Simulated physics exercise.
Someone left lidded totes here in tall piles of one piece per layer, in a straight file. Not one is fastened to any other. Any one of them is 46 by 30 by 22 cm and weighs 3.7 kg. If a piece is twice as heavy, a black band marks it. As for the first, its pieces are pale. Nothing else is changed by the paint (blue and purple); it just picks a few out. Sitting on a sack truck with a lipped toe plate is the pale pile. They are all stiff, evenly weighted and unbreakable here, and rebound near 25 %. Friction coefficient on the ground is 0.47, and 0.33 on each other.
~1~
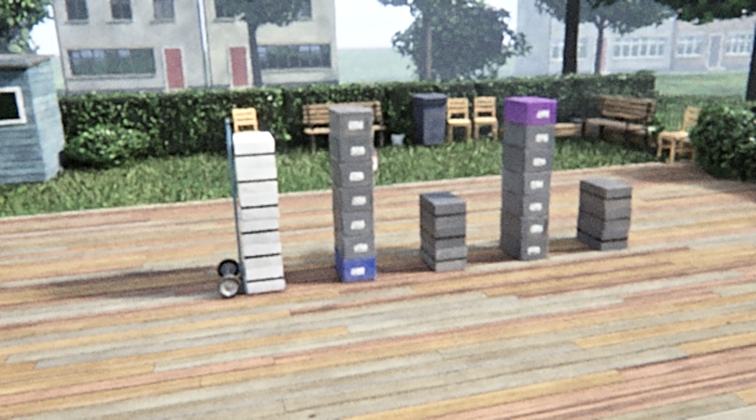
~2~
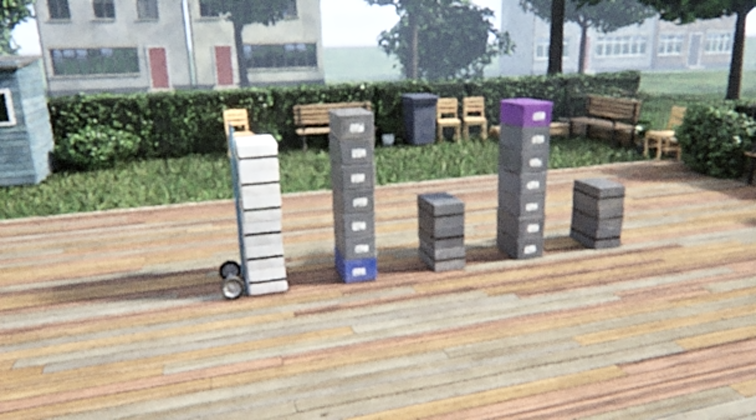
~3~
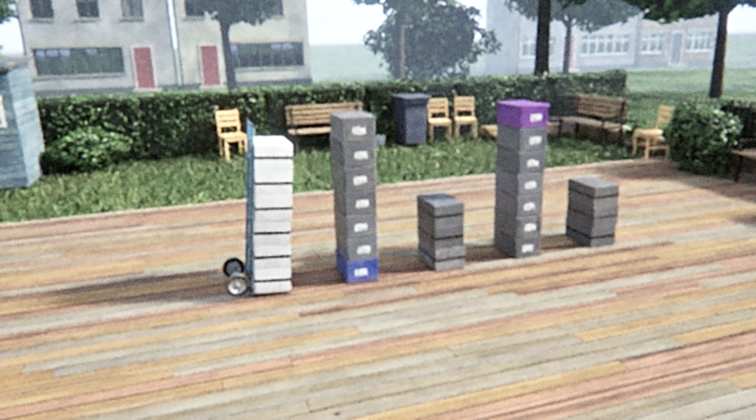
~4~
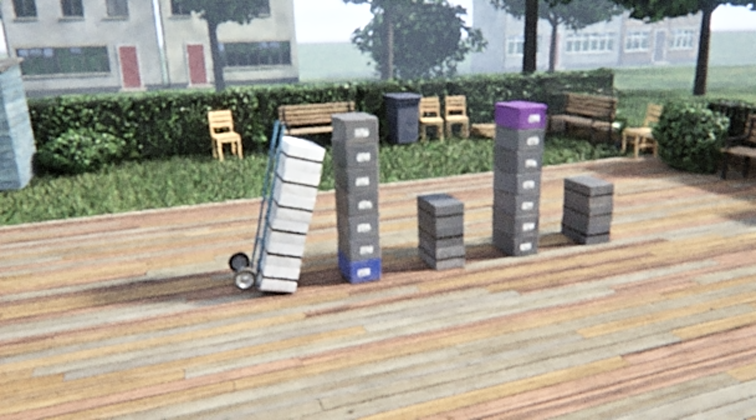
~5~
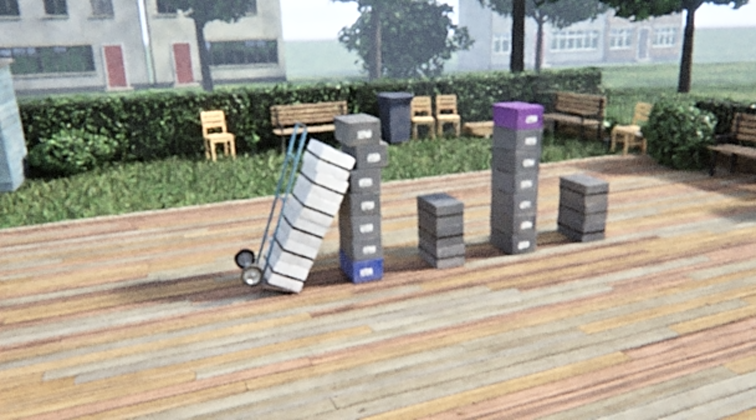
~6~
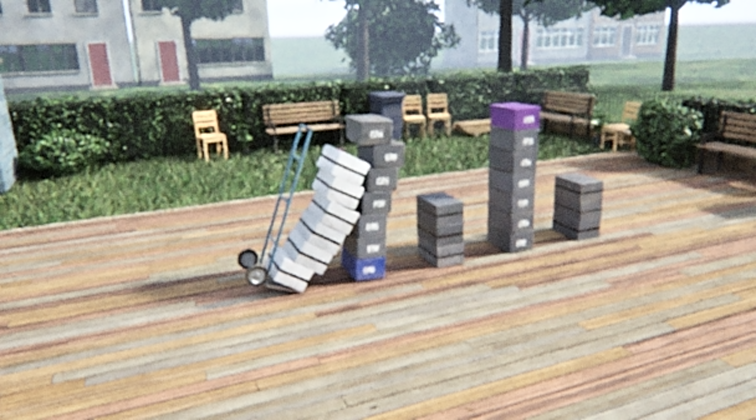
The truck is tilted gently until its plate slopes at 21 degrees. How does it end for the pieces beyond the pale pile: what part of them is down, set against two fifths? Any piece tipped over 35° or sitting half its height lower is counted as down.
More than two fifths are down.
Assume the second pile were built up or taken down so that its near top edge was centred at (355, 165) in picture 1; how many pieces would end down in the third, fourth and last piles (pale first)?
The tally would be third 2, then fourth 0, then last 0.
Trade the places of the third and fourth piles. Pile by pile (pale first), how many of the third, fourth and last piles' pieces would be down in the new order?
Third 5, fourth 0, last 0.
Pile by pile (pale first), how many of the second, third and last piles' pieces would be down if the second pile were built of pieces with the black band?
Pieces down: Second pile 7, third pile 1, last pile 2.
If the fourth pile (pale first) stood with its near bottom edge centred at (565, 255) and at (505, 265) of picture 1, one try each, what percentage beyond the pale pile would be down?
In order, 40 then 80 per cent.
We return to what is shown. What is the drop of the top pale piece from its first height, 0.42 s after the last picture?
About 40 cm.
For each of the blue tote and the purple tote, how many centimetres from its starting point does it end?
For blue it's 10 cm, and for purple it's 330 cm.
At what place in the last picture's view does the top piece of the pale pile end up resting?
The top piece finishes near (402, 214).
Then, 0.42 s on from the sixth picture, 6 of the pale pile down; 3 of the 20 other totes down; blue tote tipped 21°.
Then, 1.50 s on from the sixth picture, 6 of the pale pile down; 8 of the 20 other totes down; purple tote tipped 20°; blue tote displaced 11 cm.
Finally, 6 of the pale pile down; 13 of the 20 other totes down; purple tote 1.30 m lower; blue tote displaced 11 cm. That is 65 per cent. Seen by the last camera, middles, purple tote near (701, 198), blue tote near (373, 261).
